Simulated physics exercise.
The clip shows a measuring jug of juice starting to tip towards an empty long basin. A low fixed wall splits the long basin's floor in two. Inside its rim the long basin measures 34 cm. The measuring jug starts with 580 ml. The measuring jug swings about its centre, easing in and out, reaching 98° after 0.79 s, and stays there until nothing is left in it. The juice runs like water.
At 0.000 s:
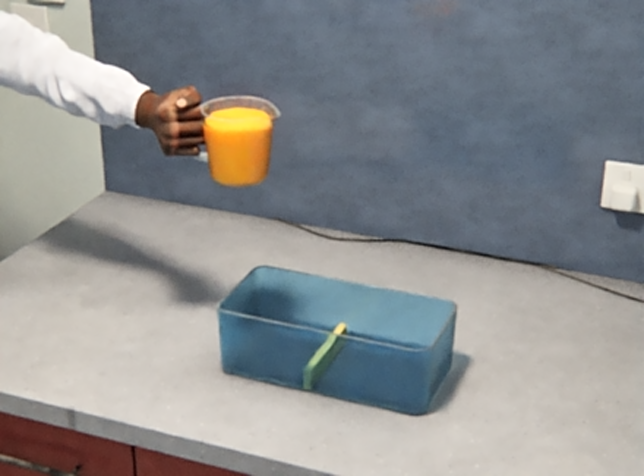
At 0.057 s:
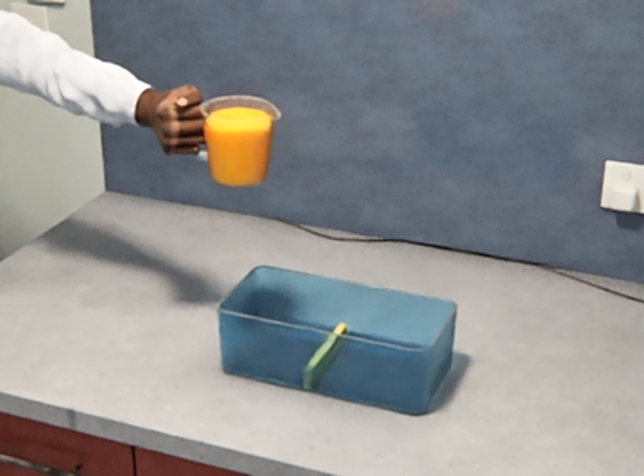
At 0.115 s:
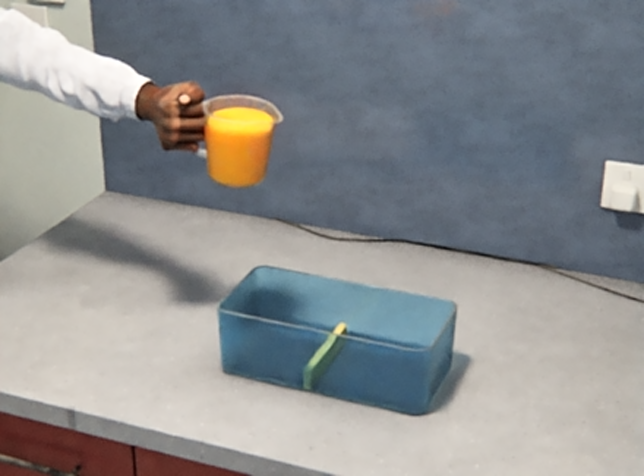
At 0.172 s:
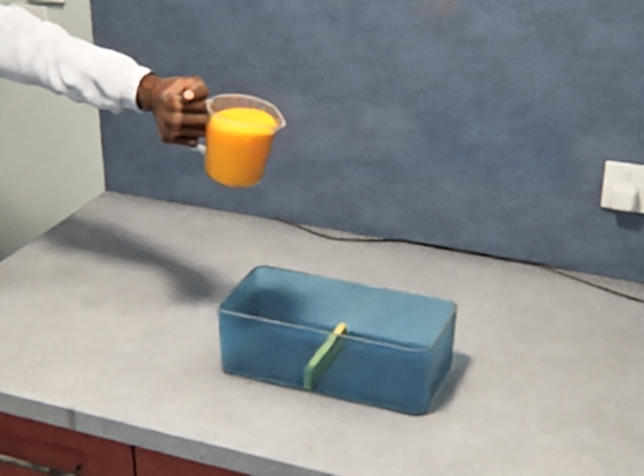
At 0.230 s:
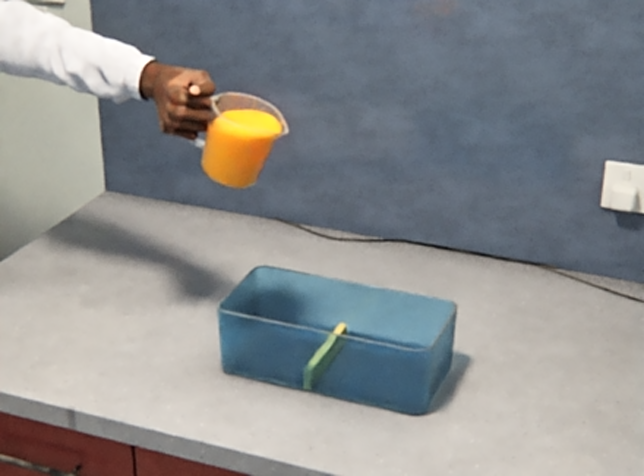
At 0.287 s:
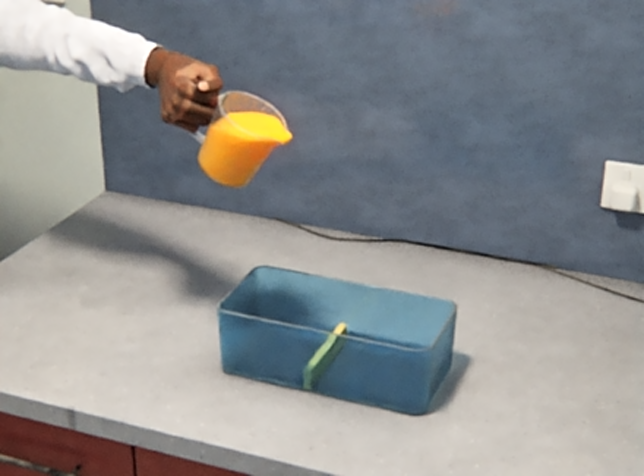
A hand in a white sleeve, reaching in from the upper left, holds a clear measuring jug of bright orange juice above a grey countertop, seen from slightly above. Below and to the right sits an empty, long blue basin with a green divider across its middle, before a blue-grey wall with a white switch. The jug, nearly still at first, tilts steadily rightward, the juice reaching its lip, while the camera stays still.
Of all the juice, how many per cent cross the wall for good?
The far part has some 83 per cent.
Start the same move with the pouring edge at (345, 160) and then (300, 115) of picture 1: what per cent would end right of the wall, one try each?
In turn about 90 and 90 per cent.
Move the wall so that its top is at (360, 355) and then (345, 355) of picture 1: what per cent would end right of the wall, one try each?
In turn about 10 and 35 per cent.
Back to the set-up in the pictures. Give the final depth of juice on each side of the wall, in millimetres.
Left about 4 mm, right about 18 mm.
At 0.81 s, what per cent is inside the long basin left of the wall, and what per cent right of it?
Near 2 on the left, 52 on the right.
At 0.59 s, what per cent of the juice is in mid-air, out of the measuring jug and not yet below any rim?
Some 34 per cent.
After 0.59 s the tilt is 83° and 59 per cent is still to pour, 0 is left of the wall and 7 right of it.
After 0.81 s the tilt is 98° and 15 per cent is still to pour, 2 is left of the wall and 51 right of it.
After 1.04 s the tilt is 98° and 2 per cent is still to pour, 6 is left of the wall and 82 right of it.
After 1.29 s the tilt is 98° and 0 per cent is still to pour, 11 is left of the wall and 85 right of it.
In the end 14 per cent lies left of the wall, 83 right of it and 3 outside.
